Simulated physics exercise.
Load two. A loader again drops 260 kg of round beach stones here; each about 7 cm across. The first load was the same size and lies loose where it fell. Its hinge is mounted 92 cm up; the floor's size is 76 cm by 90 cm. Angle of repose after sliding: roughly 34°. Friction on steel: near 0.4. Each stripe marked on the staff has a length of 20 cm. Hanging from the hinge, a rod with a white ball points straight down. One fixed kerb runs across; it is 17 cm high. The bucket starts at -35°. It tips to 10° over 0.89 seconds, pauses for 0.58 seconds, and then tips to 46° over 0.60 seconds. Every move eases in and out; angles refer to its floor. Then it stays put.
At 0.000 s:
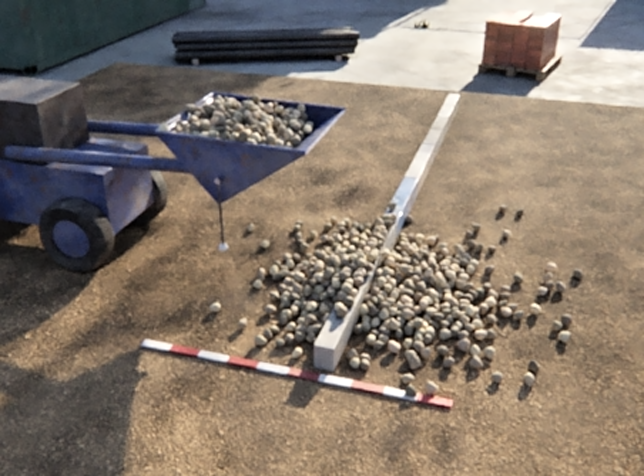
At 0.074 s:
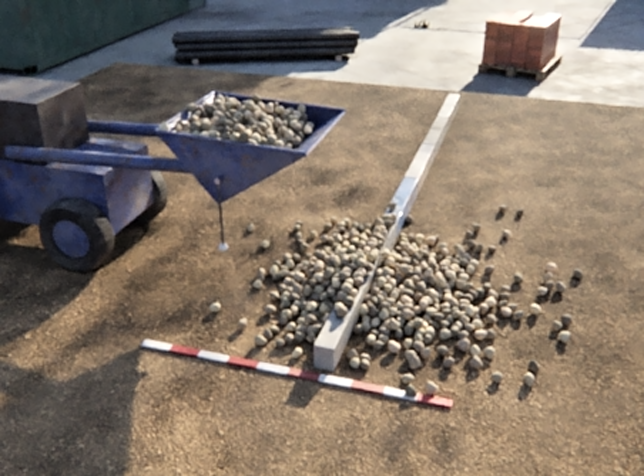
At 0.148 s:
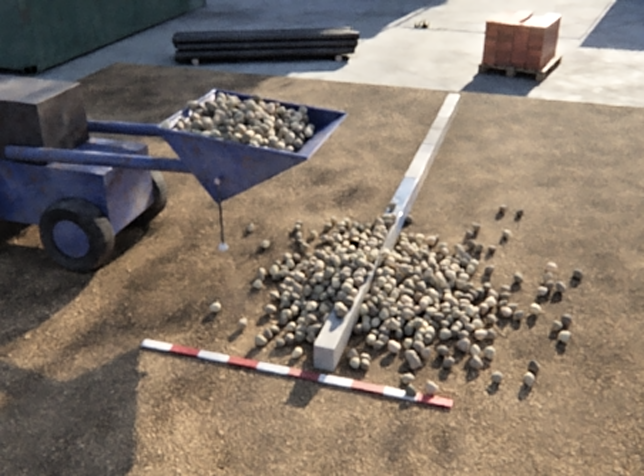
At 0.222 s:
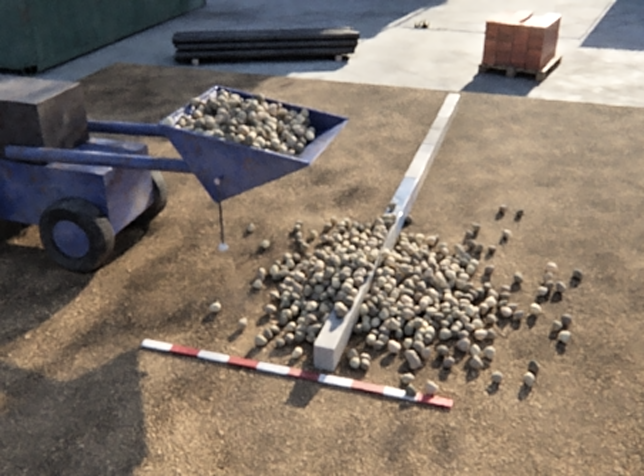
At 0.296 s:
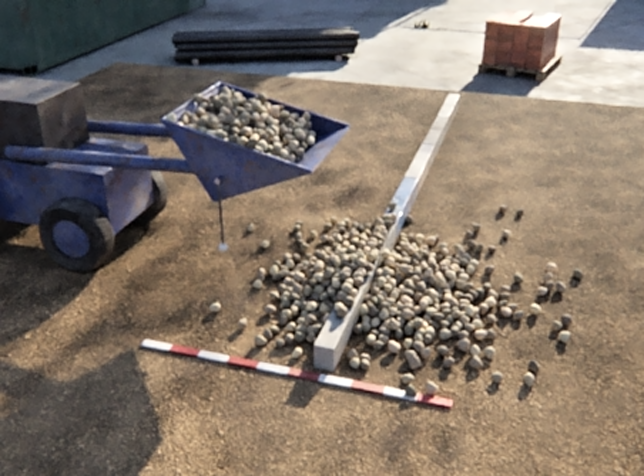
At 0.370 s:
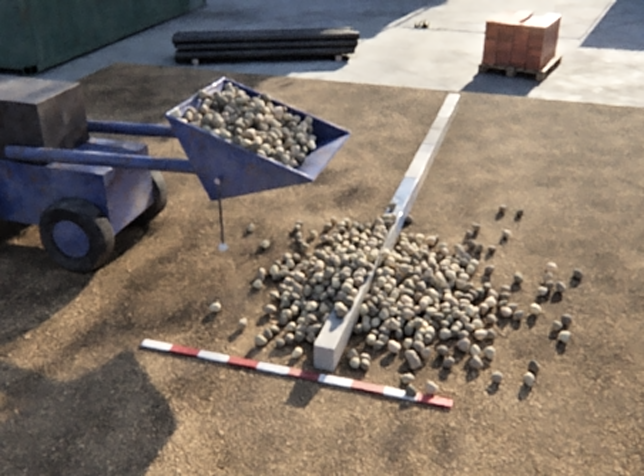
The video shows a blue loader holding a bucket of round stones beside a loose pile lying across a pale kerb; the bucket slowly tilts forward, its right end lowering slightly, while the pile on the ground stays still.
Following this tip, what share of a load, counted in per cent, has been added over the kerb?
19 per cent, roughly.
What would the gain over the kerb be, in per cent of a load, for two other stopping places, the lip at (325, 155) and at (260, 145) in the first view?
35 % and 0 %.
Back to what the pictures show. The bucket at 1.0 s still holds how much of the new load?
It keeps some 100 percent of its load.
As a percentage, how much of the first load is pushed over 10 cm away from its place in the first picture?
Close to 5 per cent.
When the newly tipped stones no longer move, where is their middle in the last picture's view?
In the last view, somewhere near (325, 261).
After 0.7 s the floor is at 3°; in per cent of one load, 100 in the bucket, 50 on this side of the kerb, 50 over the kerb; the foremost stones are at (576, 305).
After 1.0 s the floor is at 10°; in per cent of one load, 98 in the bucket, 53 on this side of the kerb, 50 over the kerb; the foremost stones are at (576, 305).
After 2.5 s the floor is at 46°; in per cent of one load, 0 in the bucket, 132 on this side of the kerb, 68 over the kerb; the foremost stones are at (576, 305).
After 4.9 s the floor is at 46°; in per cent of one load, 0 in the bucket, 132 on this side of the kerb, 68 over the kerb; the foremost stones are at (576, 305). Net gain over the kerb, 19.
